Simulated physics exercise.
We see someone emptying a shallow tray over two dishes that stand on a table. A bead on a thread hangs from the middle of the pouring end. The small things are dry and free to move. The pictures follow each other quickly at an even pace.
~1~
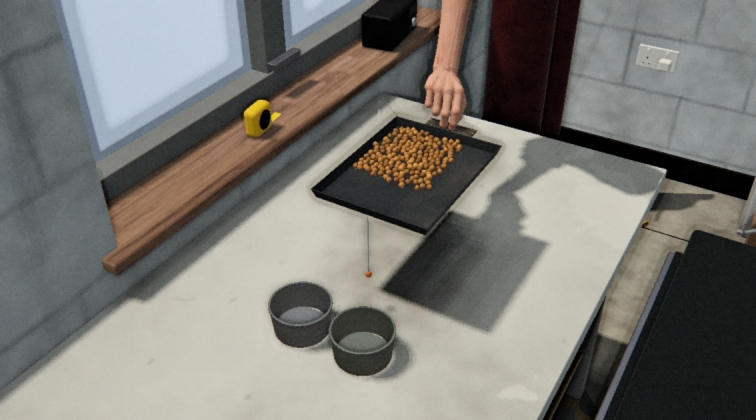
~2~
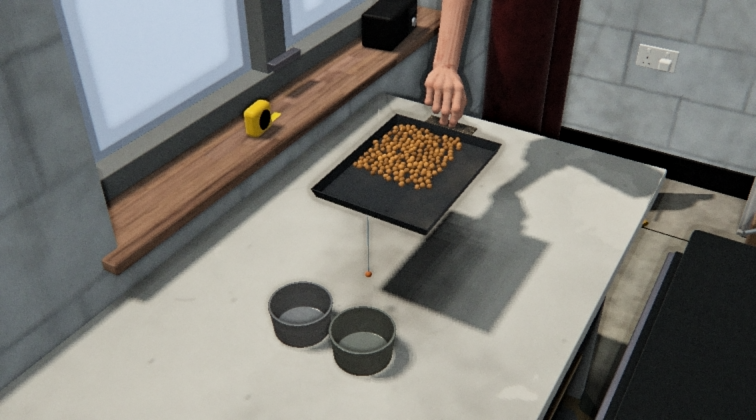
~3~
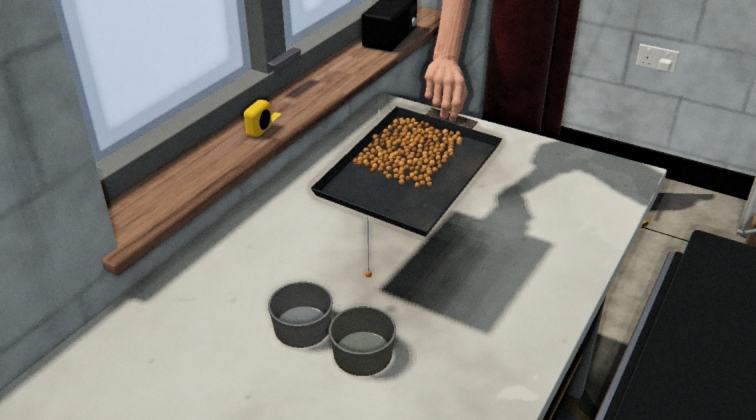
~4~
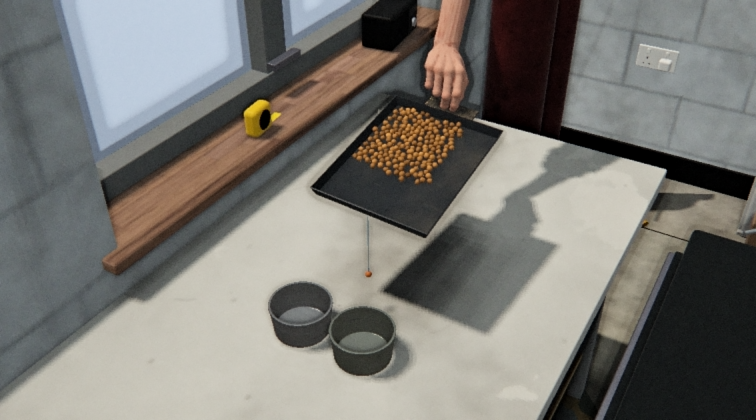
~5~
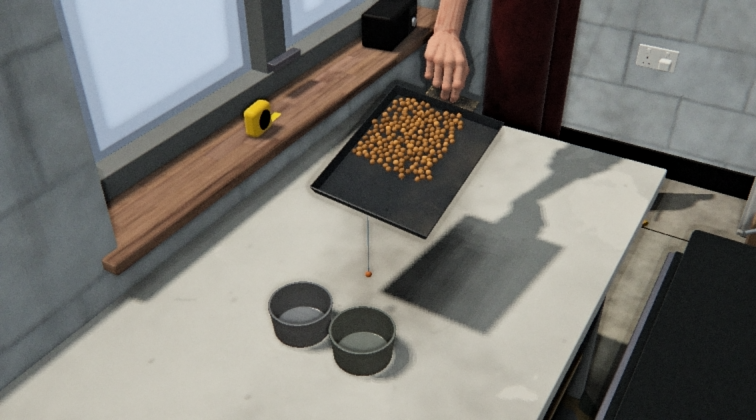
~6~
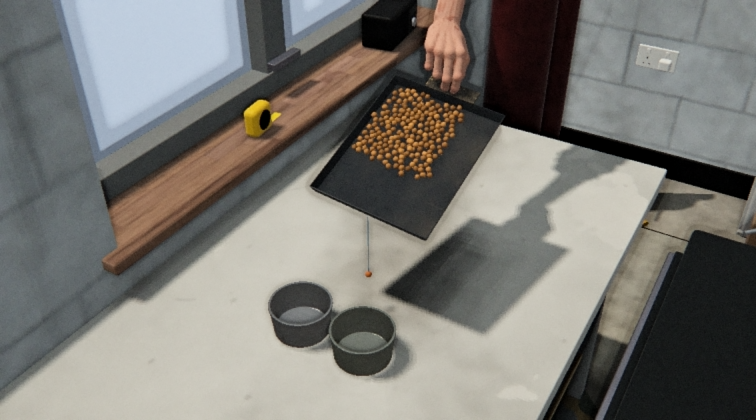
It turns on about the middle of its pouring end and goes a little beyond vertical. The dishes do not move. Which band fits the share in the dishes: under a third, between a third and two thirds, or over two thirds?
Together they catch under a third.
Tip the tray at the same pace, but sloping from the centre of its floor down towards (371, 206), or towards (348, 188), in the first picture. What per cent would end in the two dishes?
In turn 40 and 0 in a hundred.
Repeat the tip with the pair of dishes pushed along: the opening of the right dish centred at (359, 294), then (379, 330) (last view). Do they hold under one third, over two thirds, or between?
In turn: Below one third; less than a third.
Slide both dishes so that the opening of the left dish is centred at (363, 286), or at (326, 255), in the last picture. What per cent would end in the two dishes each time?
First some 70, then 10 per cent.
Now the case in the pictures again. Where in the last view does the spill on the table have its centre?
At about (414, 339).
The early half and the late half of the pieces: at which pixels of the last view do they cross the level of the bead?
Early half (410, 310), late half (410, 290).
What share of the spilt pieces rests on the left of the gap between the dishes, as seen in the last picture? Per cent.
Near 0 %.
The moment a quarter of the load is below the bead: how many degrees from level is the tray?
At about 75°.
Soon after the last picture, tray tipped steeply; about two thirds on the tray; a stray few outside both; about a third in the air.
A little later, tray tipped past a quarter turn; about a quarter on the tray; a small part in the right dish; a stray few in the left dish; about two thirds outside both; a small part in the air.
Later still, tray tipped past a quarter turn; a small part in the right dish; a stray few in the left dish; nearly all outside both.
At rest, tray tipped past a quarter turn; a small part in the right dish; a stray few in the left dish; nearly all outside both.
